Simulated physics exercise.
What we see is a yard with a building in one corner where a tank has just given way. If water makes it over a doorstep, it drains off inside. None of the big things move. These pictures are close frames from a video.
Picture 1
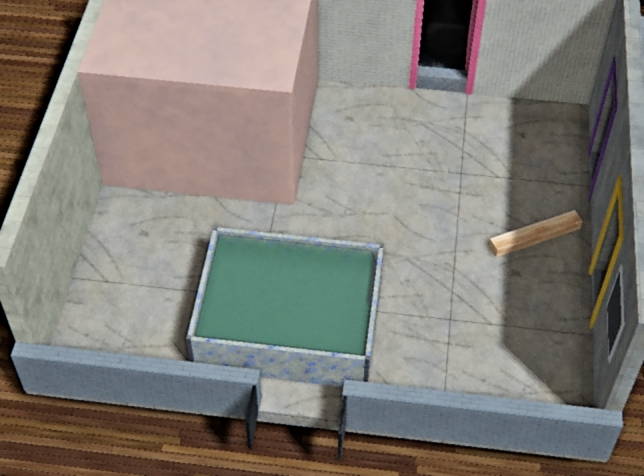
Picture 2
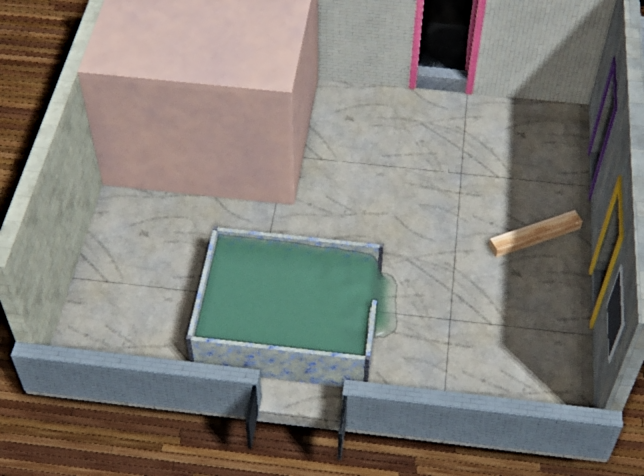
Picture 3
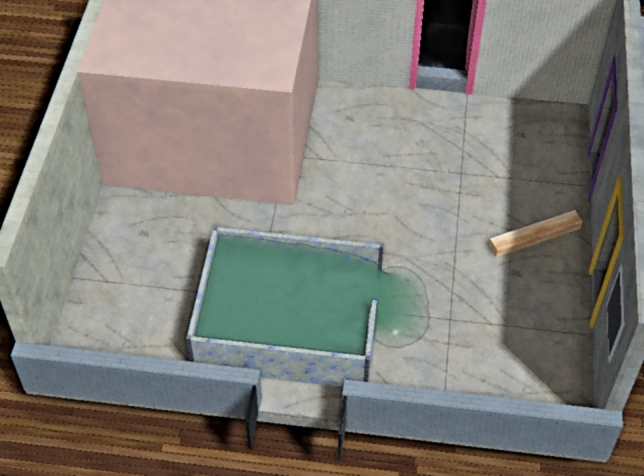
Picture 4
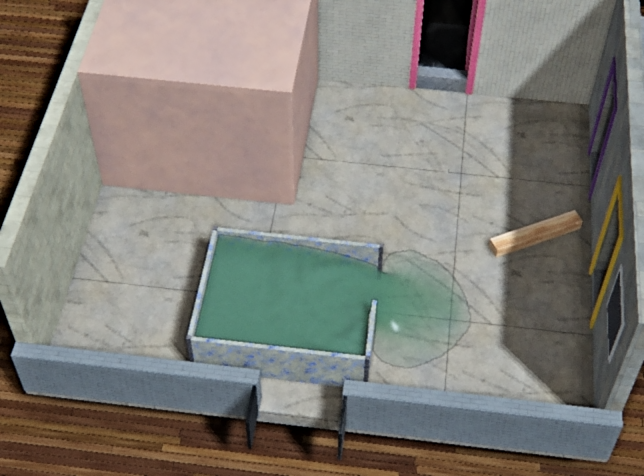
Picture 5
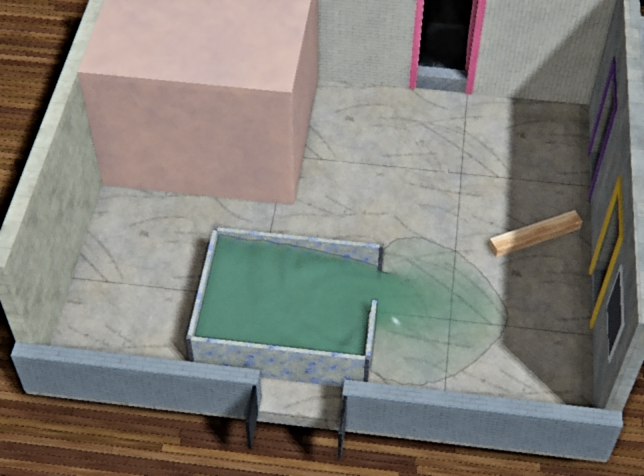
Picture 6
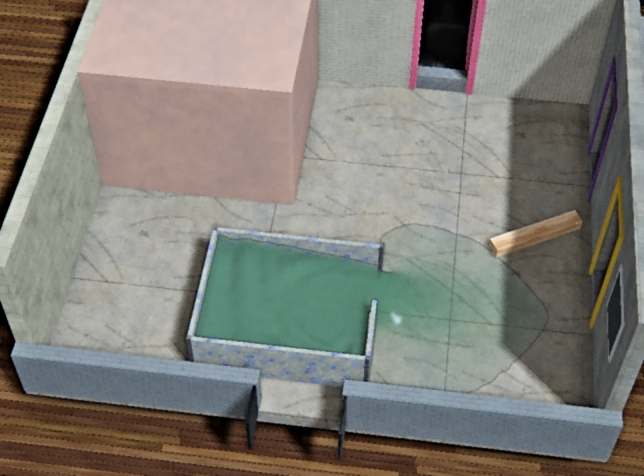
A large pale pink block of a building fills the back left corner of a walled, stone-paved yard, seen from above at an angle. An open tank of green water sits near the front opening, with a wooden beam to the right and a pink-framed doorway behind. Water pours through a gap in the tank's right side and spreads rightward in a thinning, rounded sheet, while the camera stays still.
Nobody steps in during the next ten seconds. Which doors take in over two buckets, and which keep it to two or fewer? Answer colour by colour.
One by one: Yellow door: Tops two buckets; purple door: Never tops two buckets; pink door: Never tops two buckets.
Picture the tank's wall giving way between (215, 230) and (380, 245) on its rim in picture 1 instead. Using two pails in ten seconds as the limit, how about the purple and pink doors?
I'd expect the purple door to exceed it and the pink door to fall short.
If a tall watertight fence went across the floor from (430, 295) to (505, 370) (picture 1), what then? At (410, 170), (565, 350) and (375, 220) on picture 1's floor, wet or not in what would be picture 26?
Outcome per location, in sequence: Soaking, soaking, unsoaked.
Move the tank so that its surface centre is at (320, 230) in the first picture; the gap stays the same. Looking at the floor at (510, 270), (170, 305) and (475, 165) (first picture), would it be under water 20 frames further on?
First spot gets drenched, second spot stays unwetted, third spot gets drenched.
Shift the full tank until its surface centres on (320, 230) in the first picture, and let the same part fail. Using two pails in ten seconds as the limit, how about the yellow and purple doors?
The yellow one passes that mark; the purple one passes that mark.
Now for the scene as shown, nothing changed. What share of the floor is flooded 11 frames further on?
Estimated share: Around 40 %.
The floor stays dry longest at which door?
That's the pink-painted one.
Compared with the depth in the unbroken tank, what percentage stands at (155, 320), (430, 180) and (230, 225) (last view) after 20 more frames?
My figures are about 0, 2 and 0 percent.
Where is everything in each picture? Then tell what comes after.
The first picture shows still water in the open tank at (288, 294).
In the second picture, water pours out at (374, 296) and has run to (389, 279).
In the third picture, the front is at (414, 337), out from the gap at (374, 296).
In the fourth picture, water pours out at (374, 297) and has run to (463, 325).
In the fifth picture, water pours out at (374, 297) and has run to (499, 307).
In the sixth picture, water pours out at (374, 296) and has run to (542, 315).
A moment on, water covers 30 % of the floor; the yellow door under two buckets in, the purple door not reached, the pink door not reached.
Next, water covers 40 % of the floor; the yellow door over two buckets in, the purple door wet at the sill, nothing in, the pink door not reached.
Then, water covers 40 % of the floor; the yellow door far over two buckets in, the purple door under two buckets in, the pink door not reached.
Later, water covers 65 % of the floor; the yellow door far over two buckets in, the purple door under two buckets in, the pink door wet at the sill, nothing in.
In the end, water covers 80 % of the floor; the yellow door far over two buckets in, the purple door under two buckets in, the pink door wet at the sill, nothing in.
